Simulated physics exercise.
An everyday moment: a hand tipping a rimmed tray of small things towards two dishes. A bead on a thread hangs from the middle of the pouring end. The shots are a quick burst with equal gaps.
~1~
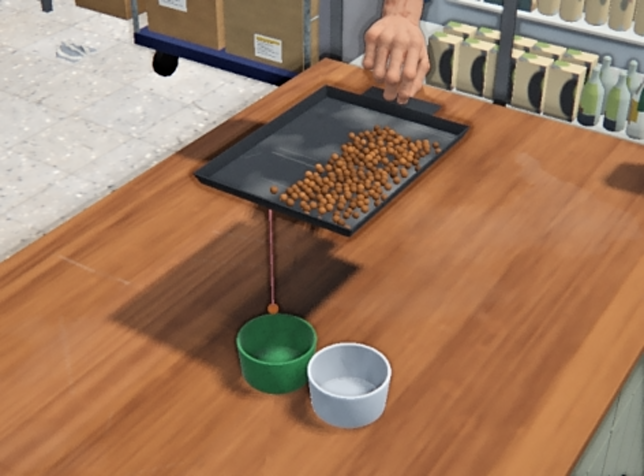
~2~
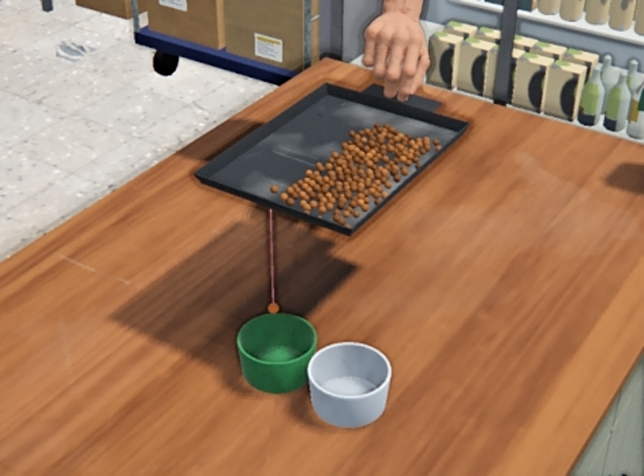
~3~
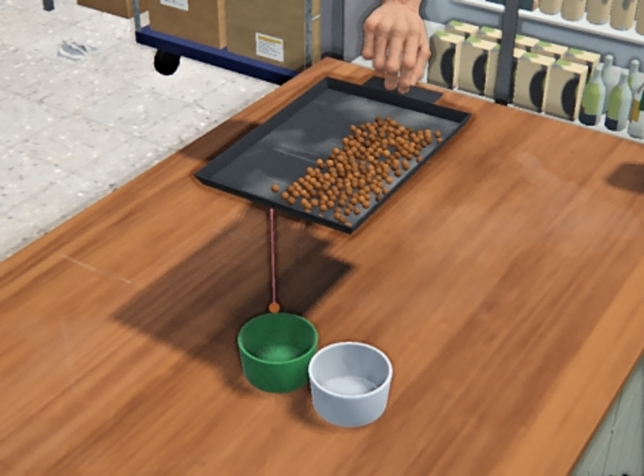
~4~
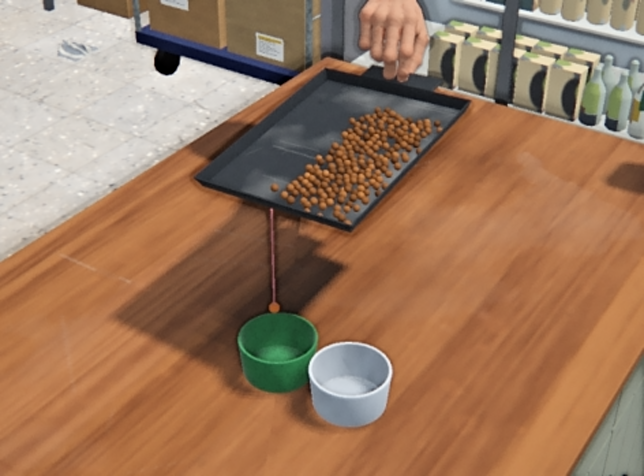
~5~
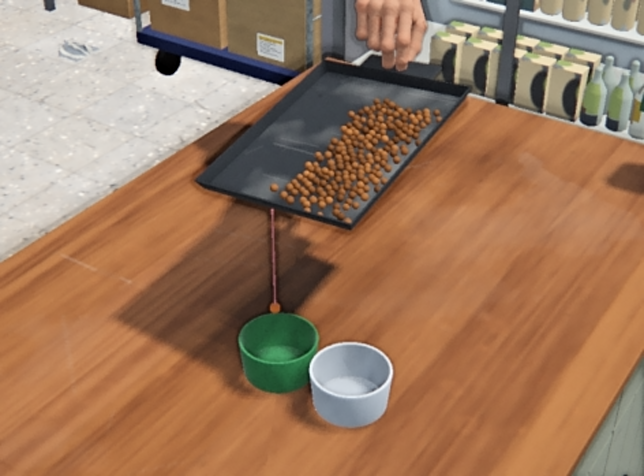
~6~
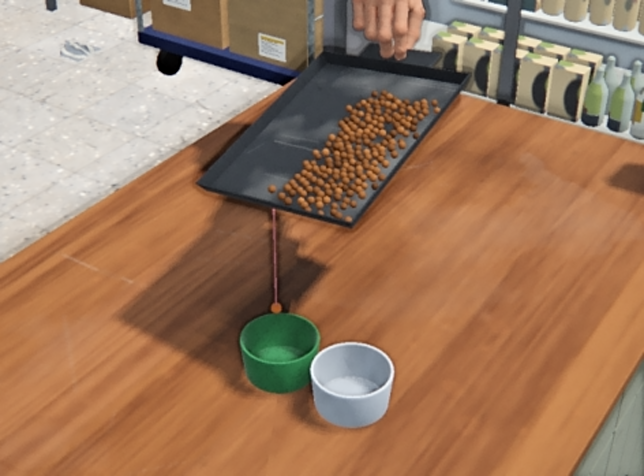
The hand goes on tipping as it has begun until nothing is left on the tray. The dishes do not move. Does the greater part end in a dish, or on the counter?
In the dishes lies only the smaller part of it.
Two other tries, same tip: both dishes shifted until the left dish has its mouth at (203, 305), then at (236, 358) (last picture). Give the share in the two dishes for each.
The first gives 90 %, the second 0 %.
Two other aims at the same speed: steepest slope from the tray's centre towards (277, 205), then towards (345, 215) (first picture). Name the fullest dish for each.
The first try: The left-hand dish. The second: Right.
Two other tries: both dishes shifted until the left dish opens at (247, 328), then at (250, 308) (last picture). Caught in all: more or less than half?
First below a half, then the smaller part.
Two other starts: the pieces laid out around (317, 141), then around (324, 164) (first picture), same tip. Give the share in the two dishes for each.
About 0 and 10 per cent.
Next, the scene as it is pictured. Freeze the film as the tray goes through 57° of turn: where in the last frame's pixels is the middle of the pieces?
Near (227, 198).
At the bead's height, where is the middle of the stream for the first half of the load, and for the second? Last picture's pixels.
The first part at (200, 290); the rest at (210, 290).
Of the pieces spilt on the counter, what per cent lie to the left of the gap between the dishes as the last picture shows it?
About 100 per cent.
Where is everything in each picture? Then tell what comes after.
In the first picture, corners of the pouring end (201, 172) and (349, 226), level; middle of the load (361, 170), cereal balls; left dish (254, 374); right dish (327, 407); bead on its thread (273, 309).
In the second picture, corners of the pouring end (201, 172) and (350, 225), level; middle of the load (361, 168).
In the third picture, corners of the pouring end (202, 173) and (350, 223), tipped barely, lowest at the left corner; middle of the load (362, 164).
In the fourth picture, corners of the pouring end (201, 176) and (349, 221), tipped a little, lowest at the left corner; middle of the load (361, 158).
In the fifth picture, corners of the pouring end (202, 178) and (349, 219), tipped a little, lowest at the left corner; middle of the load (361, 153).
In the sixth picture, corners of the pouring end (203, 181) and (349, 218), tipped clearly, lowest at the left corner; middle of the load (358, 149); left dish (257, 373); right dish (330, 407).
Just after the last frame, tray tipped steeply; roughly two thirds on the tray; roughly a quarter outside both; about a tenth in the air.
A moment on, tray tipped right over; just a few in the left dish; almost all outside both; just a few in the air.
Further on, tray tipped past a quarter turn; just a few in the left dish; almost all outside both.
When it is over, tray tipped past a quarter turn; not one in the right dish; just a few in the left dish; almost all outside both.
